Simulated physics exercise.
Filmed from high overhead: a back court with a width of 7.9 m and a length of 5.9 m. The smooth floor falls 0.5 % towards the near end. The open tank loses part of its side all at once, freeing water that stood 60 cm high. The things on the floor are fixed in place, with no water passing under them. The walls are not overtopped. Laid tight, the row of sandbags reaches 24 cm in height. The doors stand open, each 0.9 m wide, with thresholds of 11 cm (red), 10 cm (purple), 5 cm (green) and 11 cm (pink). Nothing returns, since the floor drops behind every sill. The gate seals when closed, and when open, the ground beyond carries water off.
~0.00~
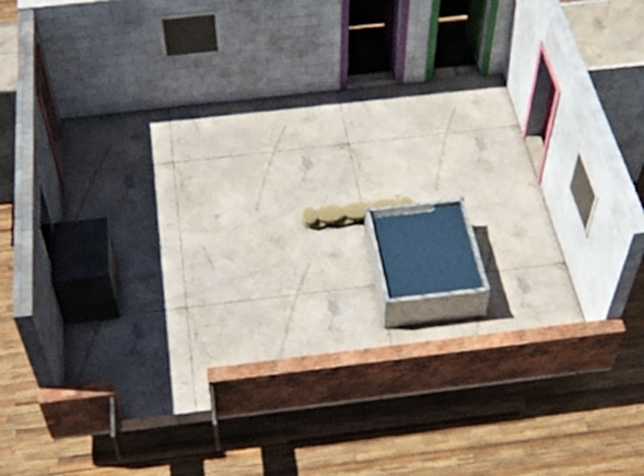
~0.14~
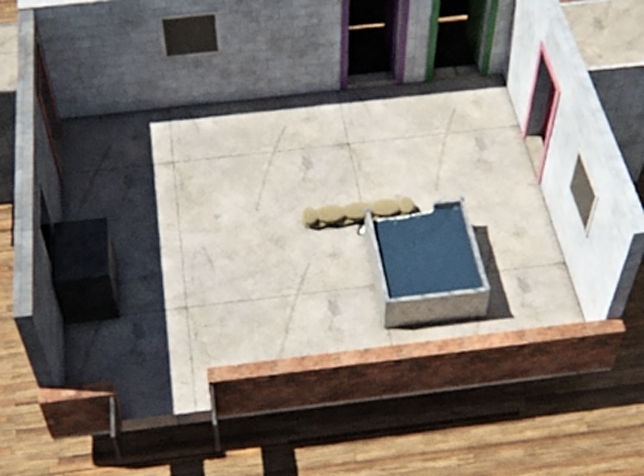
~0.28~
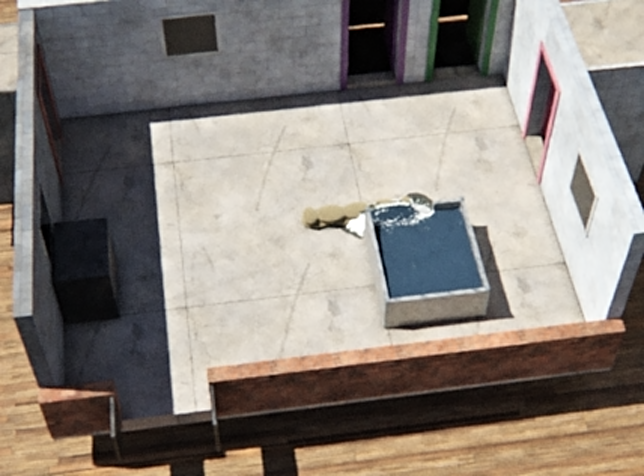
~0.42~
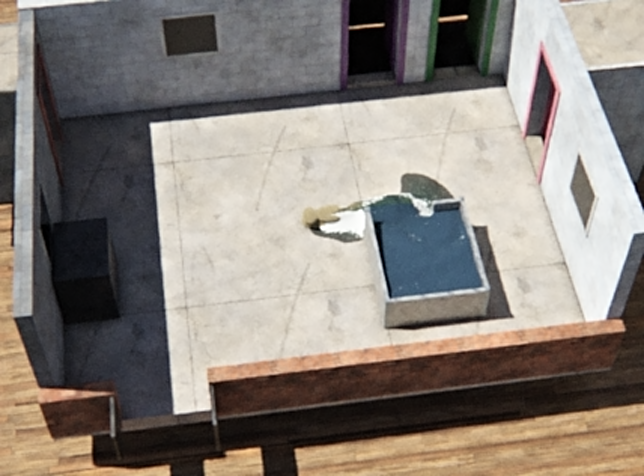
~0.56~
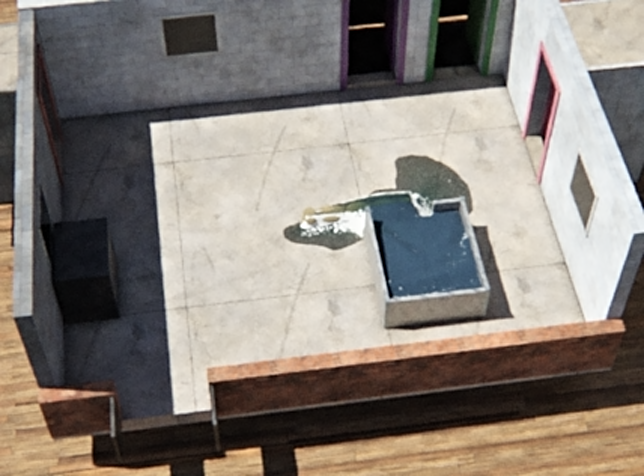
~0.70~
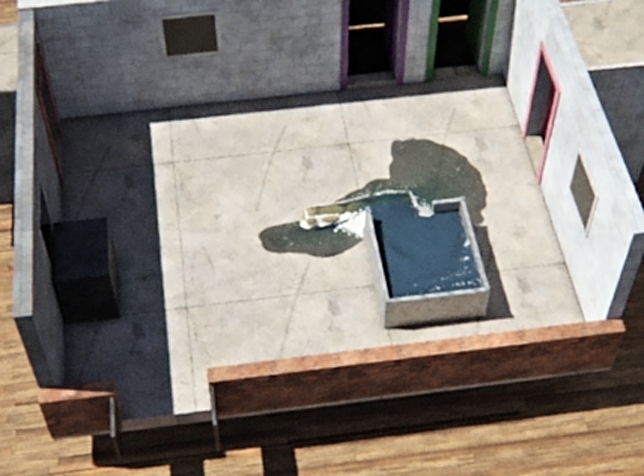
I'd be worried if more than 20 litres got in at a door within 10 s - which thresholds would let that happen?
Outcome: Red door: Short of the set amount; purple door: Short of the set amount; green door: Beyond the set amount; pink door: Short of the set amount.
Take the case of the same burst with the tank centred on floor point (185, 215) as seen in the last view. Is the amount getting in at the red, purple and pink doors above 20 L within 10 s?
Lab note: Vs limit, red door limit broken; purple door limit held; pink door limit held.
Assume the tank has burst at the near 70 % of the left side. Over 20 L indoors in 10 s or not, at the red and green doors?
For red, too little; for green, too little.
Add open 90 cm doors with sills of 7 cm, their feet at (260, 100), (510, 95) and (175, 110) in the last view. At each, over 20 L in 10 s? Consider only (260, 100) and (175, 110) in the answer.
Well, the first one ends up on the low side, the second one on the low side.
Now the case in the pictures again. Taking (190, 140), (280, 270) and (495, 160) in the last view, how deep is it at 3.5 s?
Taking the spots in order: 1 cm, 2 cm, 2 cm.
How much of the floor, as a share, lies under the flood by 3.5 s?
About 40 per cent.
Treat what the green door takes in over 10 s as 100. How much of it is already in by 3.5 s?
Estimate: Around 50 per cent.
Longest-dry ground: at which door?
Last: Red.
After 1.4 s water covers 25 % of the floor and is deepest (44 cm) near (389, 227); red door not reached, purple door not reached, green door not reached, pink door 2 cm at the sill, 0 L in.
After 2.2 s water covers 45 % of the floor and is deepest (32 cm) near (389, 227); red door not reached, purple door 9 cm at the sill, 0 L in, green door 6 cm at the sill, 0 L in, pink door 11 cm at the sill, 0 L in.
After 3.5 s water covers 40 % of the floor and is deepest (27 cm) near (389, 227); red door not reached, purple door 7 cm at the sill, 0 L in, green door 12 cm at the sill, 27 L in, pink door 7 cm at the sill, 0 L in.
After 6.0 s water covers 65 % of the floor and is deepest (18 cm) near (389, 227); red door not reached, purple door 4 cm at the sill, 0 L in, green door 6 cm at the sill, 52 L in, pink door 7 cm at the sill, 1 L in.
After 10.0 s water covers 85 % of the floor and is deepest (12 cm) near (378, 228); red door 2 cm at the sill, 0 L in, purple door 3 cm at the sill, 0 L in, green door 4 cm at the sill, 55 L in, pink door 5 cm at the sill, 1 L in.
